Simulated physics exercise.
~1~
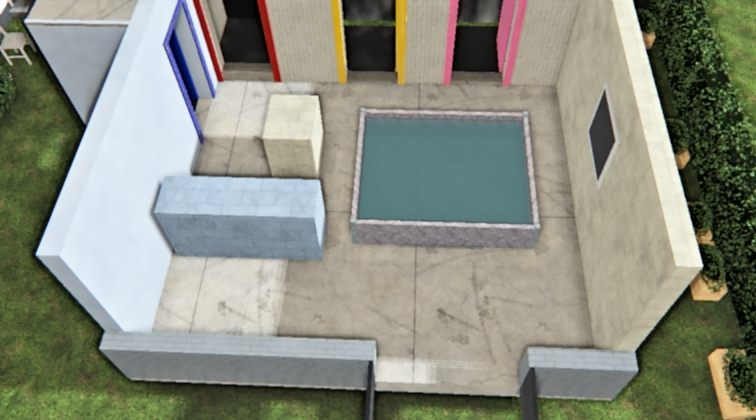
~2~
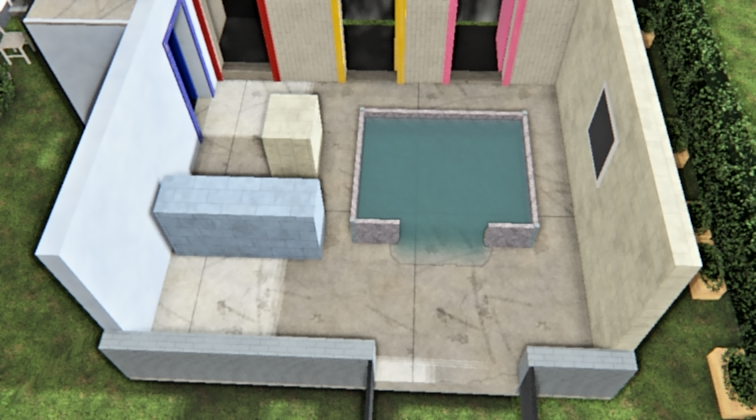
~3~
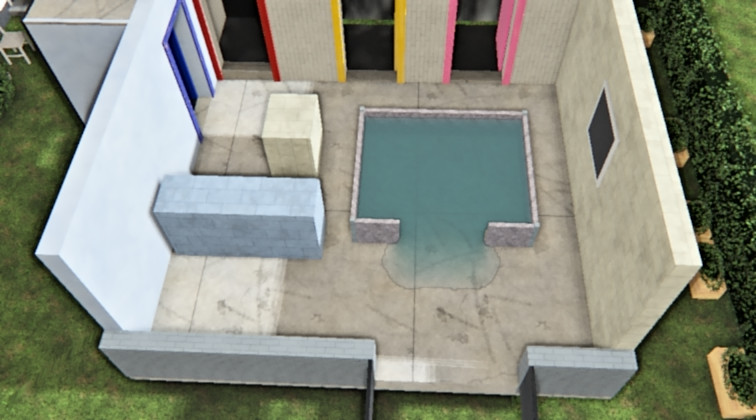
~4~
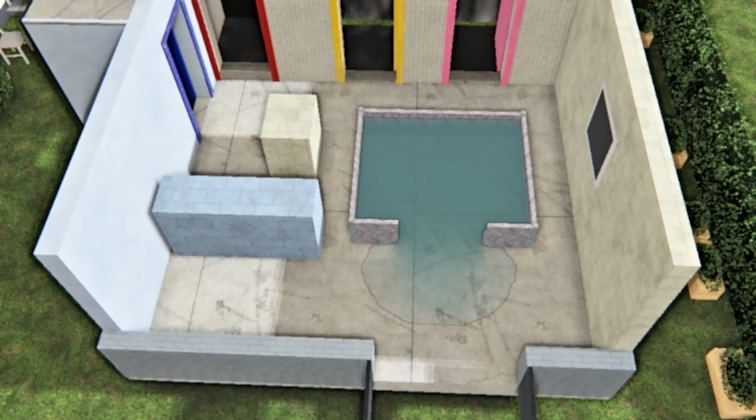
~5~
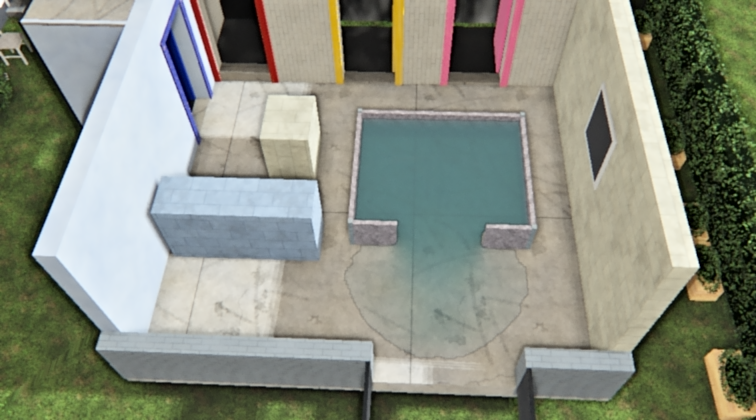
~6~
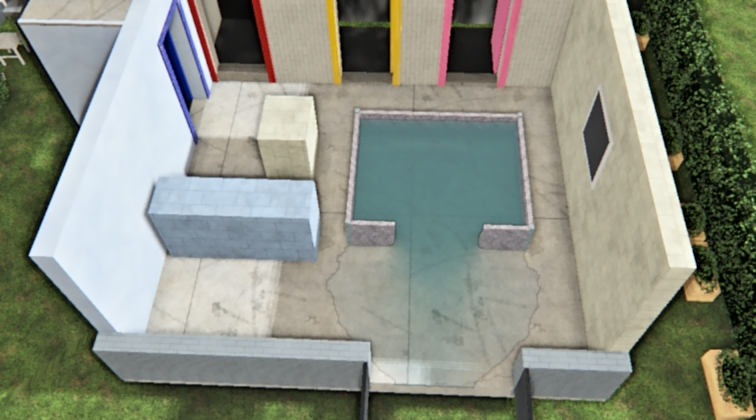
Water fills a raised rectangular tank in a walled, paved yard, seen from high above. Pale blue and cream blocks stand left of the teal pool, with red, yellow and pink doorway trim behind and green hedges beyond the right wall. The middle of the tank's near side opens, and water pours out, fanning across the paving to the gap in the low front wall as the view shifts very slightly.
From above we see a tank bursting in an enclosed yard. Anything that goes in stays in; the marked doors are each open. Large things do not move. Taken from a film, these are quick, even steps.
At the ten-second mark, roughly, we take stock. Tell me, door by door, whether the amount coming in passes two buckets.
One by one: The blue door never tops two buckets, the pink door never tops two buckets, the red door never tops two buckets, the yellow door never tops two buckets.
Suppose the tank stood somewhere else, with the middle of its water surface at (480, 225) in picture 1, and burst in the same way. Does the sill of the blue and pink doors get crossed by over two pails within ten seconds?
Door by door, blue admits less and pink admits less.
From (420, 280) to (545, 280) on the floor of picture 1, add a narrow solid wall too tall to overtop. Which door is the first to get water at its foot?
It's the pink door, I'd say.
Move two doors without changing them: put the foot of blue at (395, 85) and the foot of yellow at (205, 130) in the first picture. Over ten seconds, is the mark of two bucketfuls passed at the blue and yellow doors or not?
The blue door falls short, while the yellow door falls short.
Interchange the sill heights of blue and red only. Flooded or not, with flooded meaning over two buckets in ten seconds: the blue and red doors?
Result - blue door: Misses the threshold; red door: Misses the threshold.
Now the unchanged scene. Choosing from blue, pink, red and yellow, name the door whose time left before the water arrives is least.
Looks like the blue-painted one.
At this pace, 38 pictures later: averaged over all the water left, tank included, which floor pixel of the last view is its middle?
I'd put it at around (402, 226).
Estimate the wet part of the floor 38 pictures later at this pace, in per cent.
Close to 50 percent, by my reckoning.
A moment on, water covers 20 % of the floor; the blue door not reached, the pink door not reached, the red door not reached, the yellow door not reached.
Next, water covers 25 % of the floor; the blue door not reached, the pink door not reached, the red door not reached, the yellow door not reached.
Then, water covers 45 % of the floor; the blue door not reached, the pink door not reached, the red door not reached, the yellow door not reached.
Later, water covers 50 % of the floor; the blue door wet at the sill, nothing in, the pink door wet at the sill, nothing in, the red door not reached, the yellow door not reached.
In the end, water covers 65 % of the floor; the blue door wet at the sill, nothing in, the pink door wet at the sill, nothing in, the red door wet at the sill, nothing in, the yellow door wet at the sill, nothing in.
